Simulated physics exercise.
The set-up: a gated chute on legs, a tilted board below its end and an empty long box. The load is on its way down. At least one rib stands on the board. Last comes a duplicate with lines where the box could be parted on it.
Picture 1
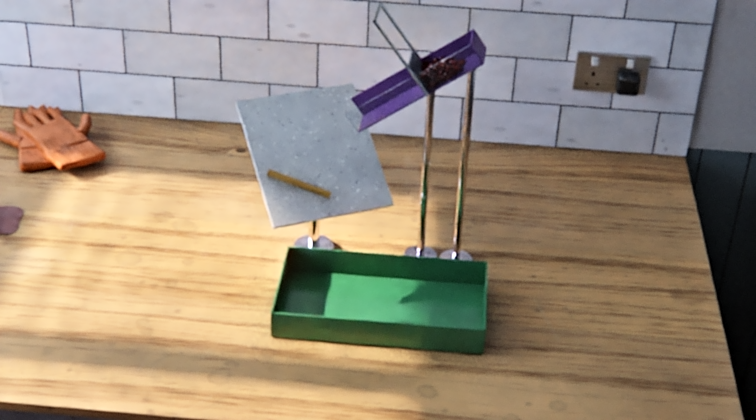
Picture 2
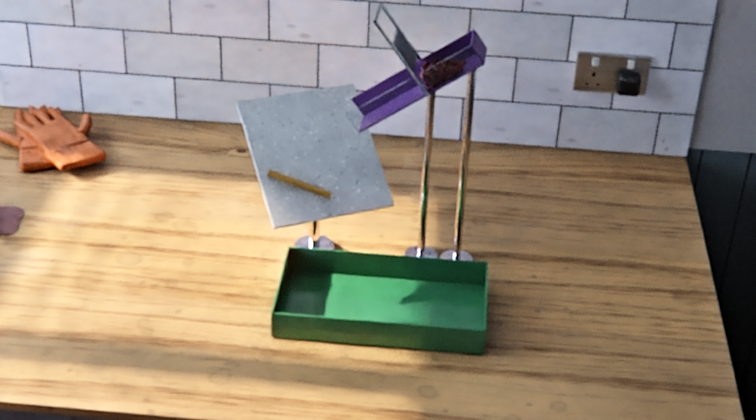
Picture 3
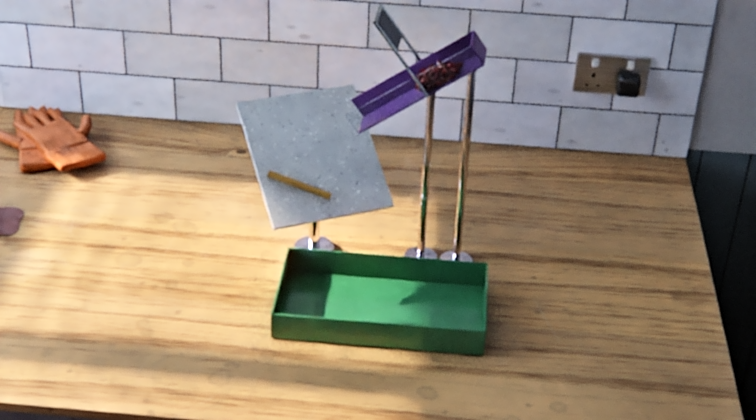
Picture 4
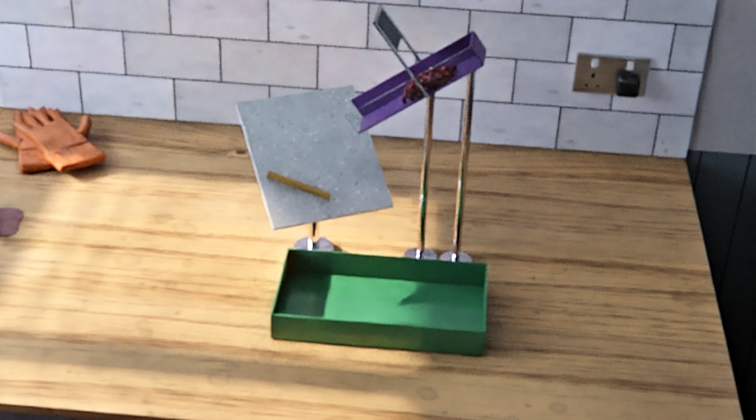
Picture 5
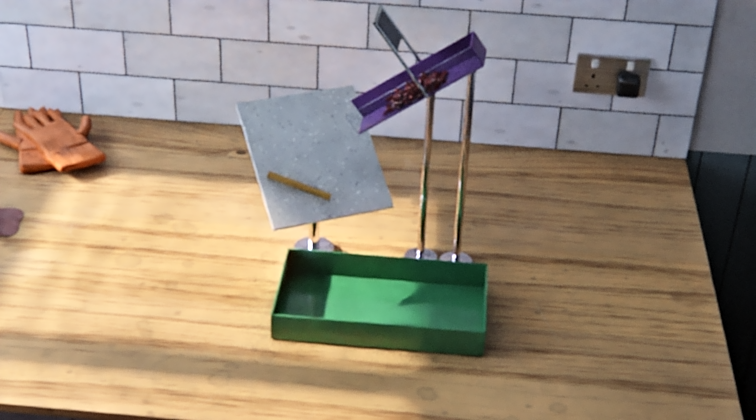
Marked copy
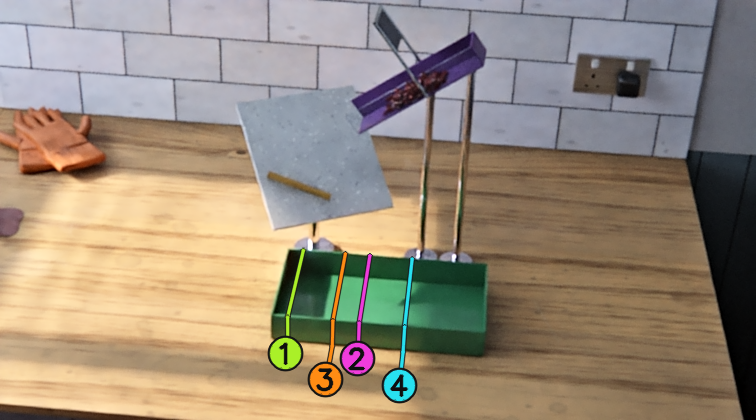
A purple chute's gate swings up and dark red beans slide down toward the left.
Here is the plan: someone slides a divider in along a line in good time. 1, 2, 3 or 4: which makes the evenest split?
Take 2.
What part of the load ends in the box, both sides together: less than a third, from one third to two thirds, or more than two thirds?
From one third to two thirds.
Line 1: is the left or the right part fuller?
More lands on the right.
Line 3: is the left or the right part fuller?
More lands on the right.
On the marked copy, line 1 crosses the front rim at (287, 316); line 2 crosses the front rim at (359, 322); line 3 crosses the front rim at (332, 319); line 4 crosses the front rim at (404, 325).
With 1, of what is caught, a small share on the left of the divider, all but a few on the right.
With 2, of what is caught, close to two thirds on the left of the divider, close to a third on the right.
With 3, of what is caught, a small share on the left of the divider, the bulk on the right.
With 4, of what is caught, the whole lot on the left of the divider, none at all on the right.
